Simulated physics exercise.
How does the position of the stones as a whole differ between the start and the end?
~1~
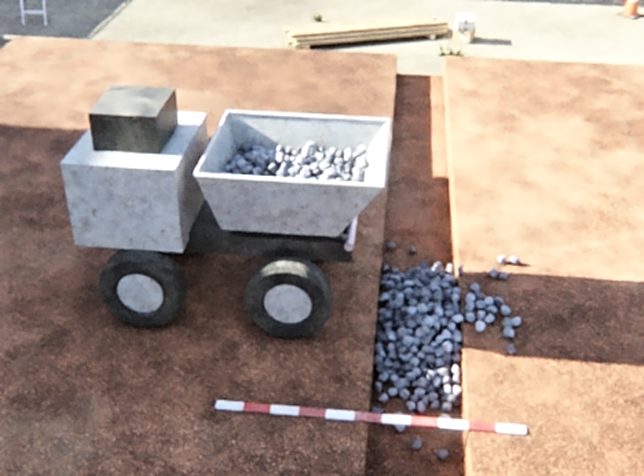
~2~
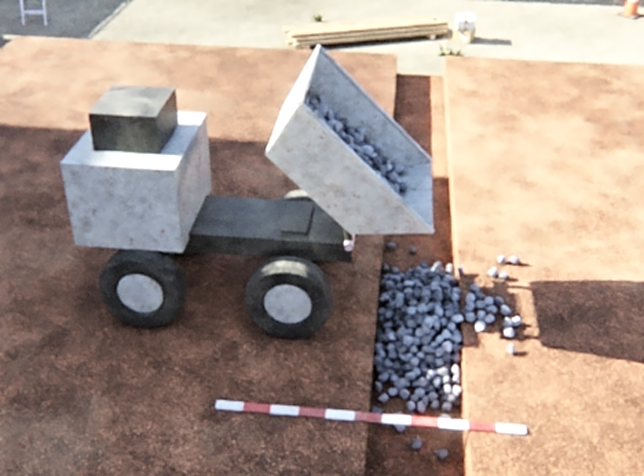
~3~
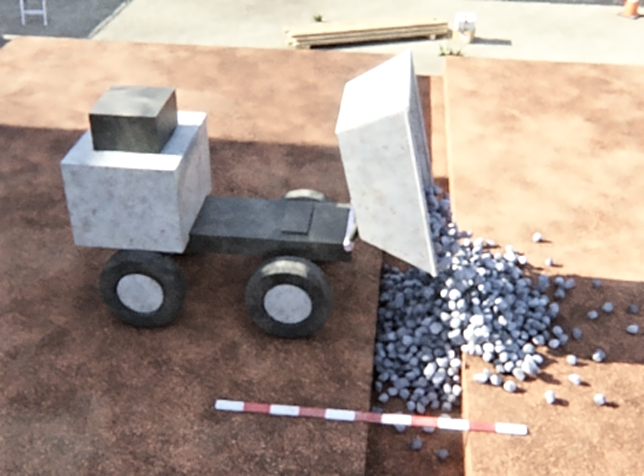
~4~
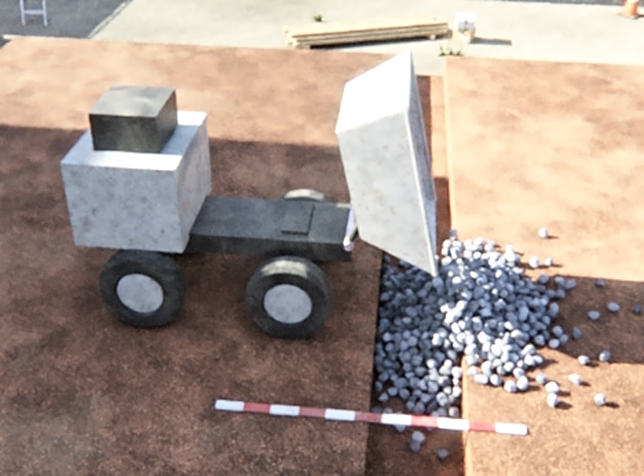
At the start the stones are split between the truck's skip and the trench, while at the end they all lie in and beyond the trench, so as a whole they are further to the right and lower down.
